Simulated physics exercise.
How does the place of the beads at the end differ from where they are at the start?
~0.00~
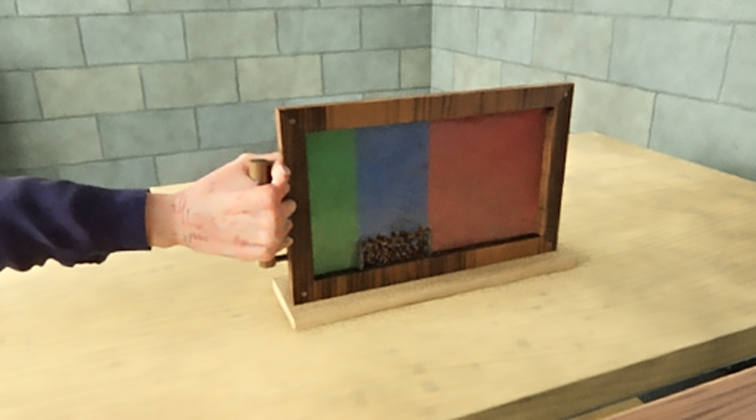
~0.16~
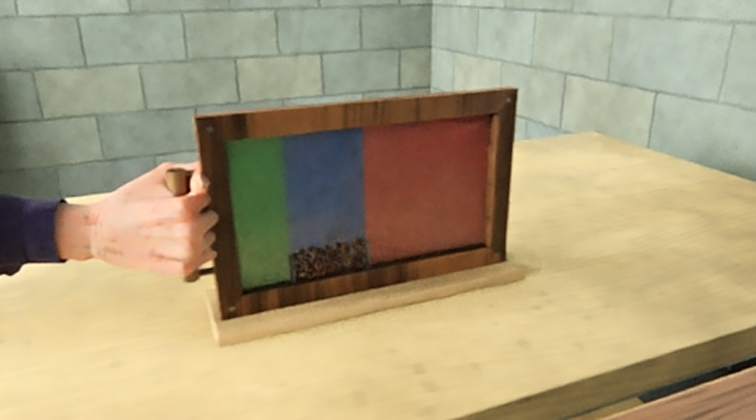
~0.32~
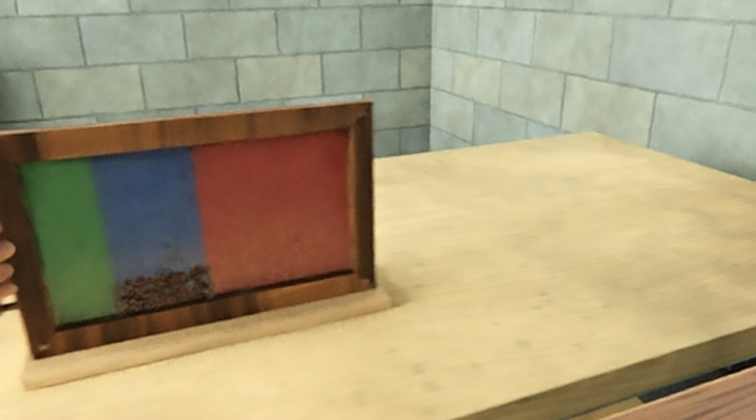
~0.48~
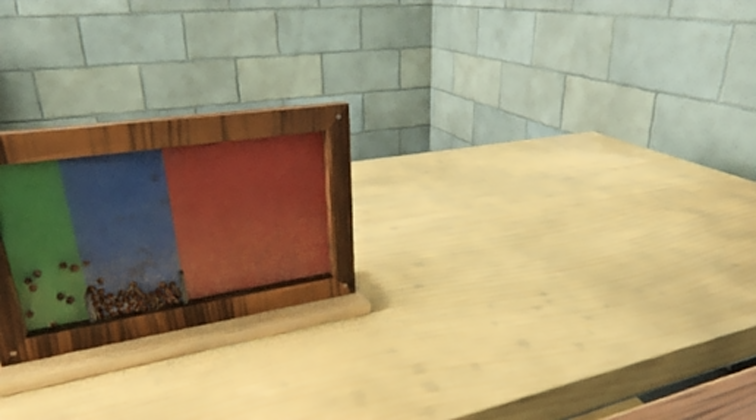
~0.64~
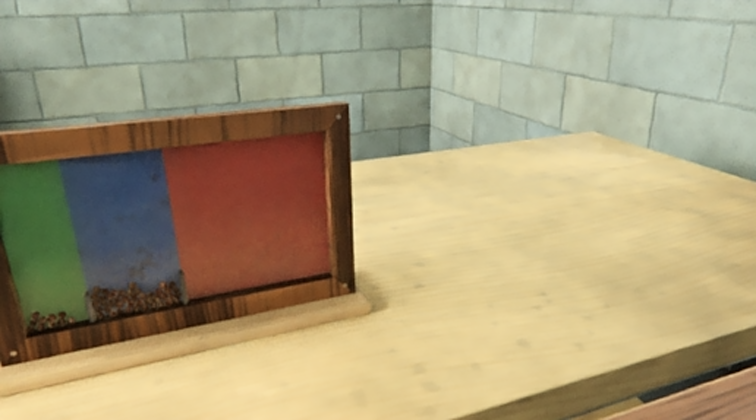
At the start the beads are piled together in the blue strip, near the middle of the view. By the end they are far over to the left with the case, and some of them lie in the bottom of the green strip while most remain in the blue.
